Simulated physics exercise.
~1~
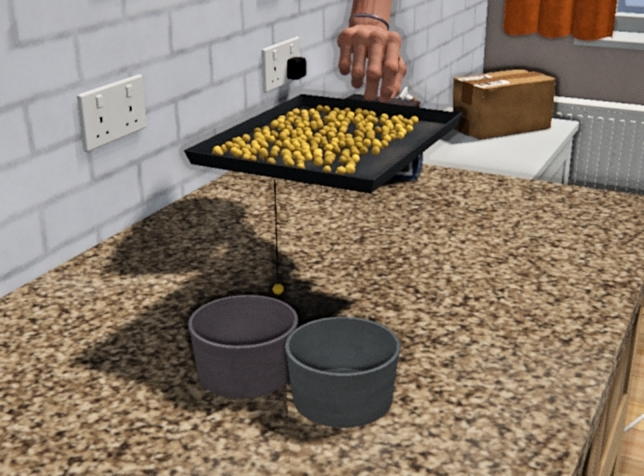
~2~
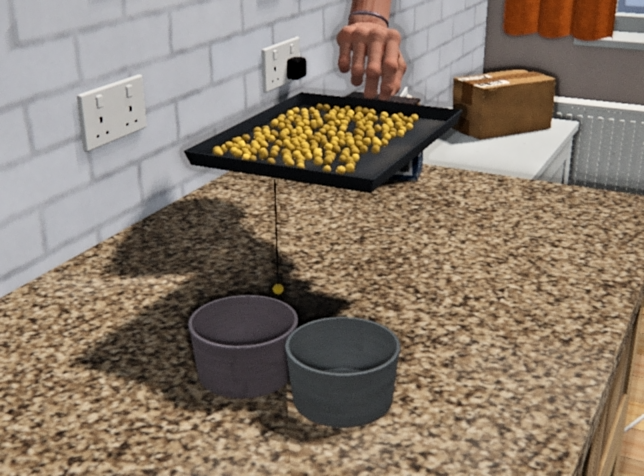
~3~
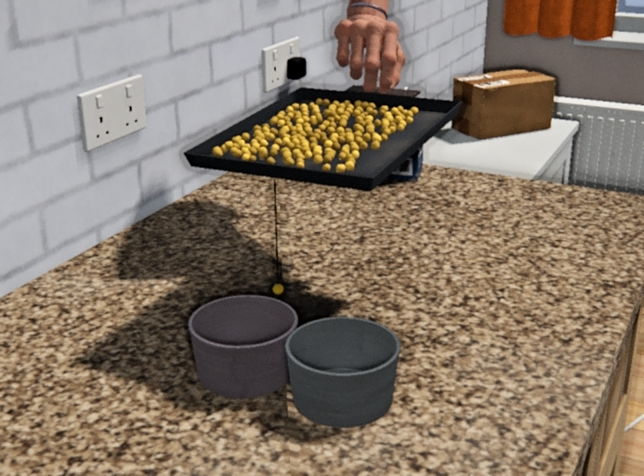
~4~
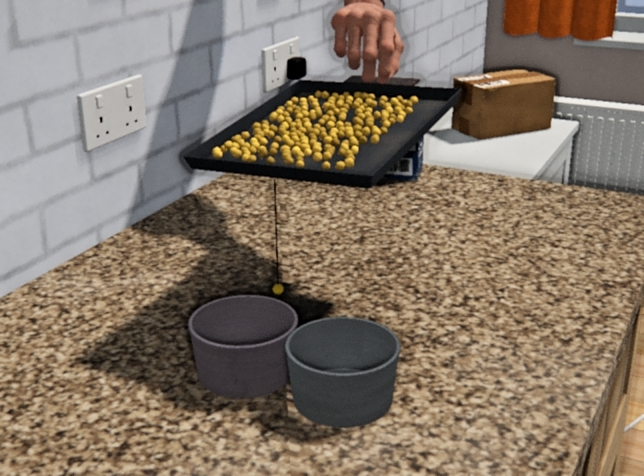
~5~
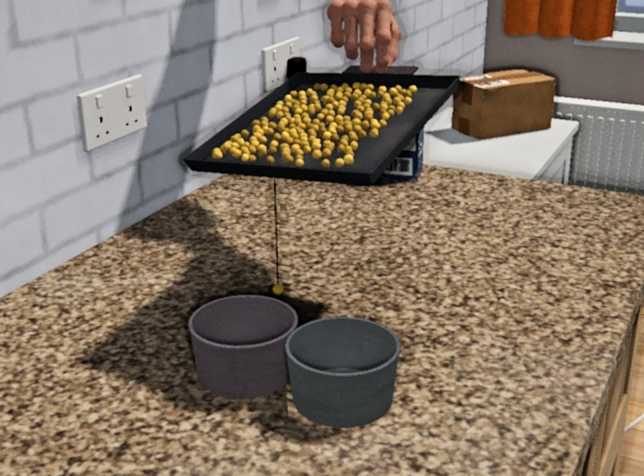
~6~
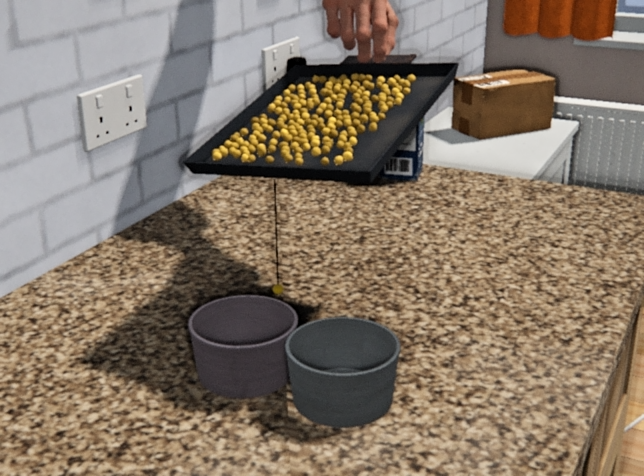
At first, a hand holds a black tray of small yellow balls nearly level above two empty dishes on a speckled counter, a bead hanging on a thread beneath it. Then the hand gradually raises the tray's far side, tilting it slightly toward the near left corner, while the dishes stay still.
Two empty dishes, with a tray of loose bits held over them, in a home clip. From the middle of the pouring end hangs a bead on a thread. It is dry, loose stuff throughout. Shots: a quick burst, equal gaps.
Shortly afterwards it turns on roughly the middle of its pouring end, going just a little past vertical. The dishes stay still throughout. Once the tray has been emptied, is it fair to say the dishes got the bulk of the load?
No, they got less than half.
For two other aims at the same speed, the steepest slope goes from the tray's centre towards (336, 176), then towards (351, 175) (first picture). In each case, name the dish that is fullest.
Try 1: Right-side dish. Try 2: Right-side dish.
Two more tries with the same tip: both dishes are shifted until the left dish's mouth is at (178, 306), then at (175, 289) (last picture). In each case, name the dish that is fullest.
The left-hand one the first time, the left-hand one the second.
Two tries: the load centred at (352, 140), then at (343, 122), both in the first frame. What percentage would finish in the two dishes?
Respectively 30 and 20 per cent.
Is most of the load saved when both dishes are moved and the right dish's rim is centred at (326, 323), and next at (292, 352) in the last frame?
One: Over half. Two: Less than half.
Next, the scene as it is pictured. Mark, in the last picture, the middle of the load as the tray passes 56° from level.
Close to (244, 131).
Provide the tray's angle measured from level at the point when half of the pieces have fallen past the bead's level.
Close to 100° of tilt at that moment.
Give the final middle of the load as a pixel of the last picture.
The centre ends up roughly at (188, 344).
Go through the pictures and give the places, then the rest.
Corners of the pouring end at (190, 150) and (371, 178), level; middle of the load at (317, 137), puffed corn balls; left dish at (216, 366); right dish at (318, 394); bead on its thread at (278, 289), in the first picture.
Corners of the pouring end at (190, 150) and (371, 177), level; middle of the load at (317, 136), in the second picture.
Corners of the pouring end at (190, 152) and (370, 176), tipped barely, lowest at the left corner; middle of the load at (317, 133), in the third picture.
Corners of the pouring end at (189, 155) and (369, 173), tipped a little, lowest at the left corner; middle of the load at (317, 128), in the fourth picture.
Corners of the pouring end at (189, 157) and (368, 171), tipped a little, lowest at the left corner; middle of the load at (316, 123), in the fifth picture.
Corners of the pouring end at (189, 160) and (367, 169), tipped a little, lowest at the left corner; middle of the load at (314, 118); left dish at (216, 366); right dish at (318, 394), in the sixth picture.
Soon after the last picture, tray tipped steeply; nearly all on the tray; a stray few in the air.
A little later, tray tipped right over; about two thirds on the tray; a stray few in the left dish; a small part outside both; about a quarter in the air.
Later still, tray tipped past a quarter turn; about a quarter in the left dish; most outside both.
At rest, tray tipped past a quarter turn; none in the right dish; about a quarter in the left dish; most outside both.
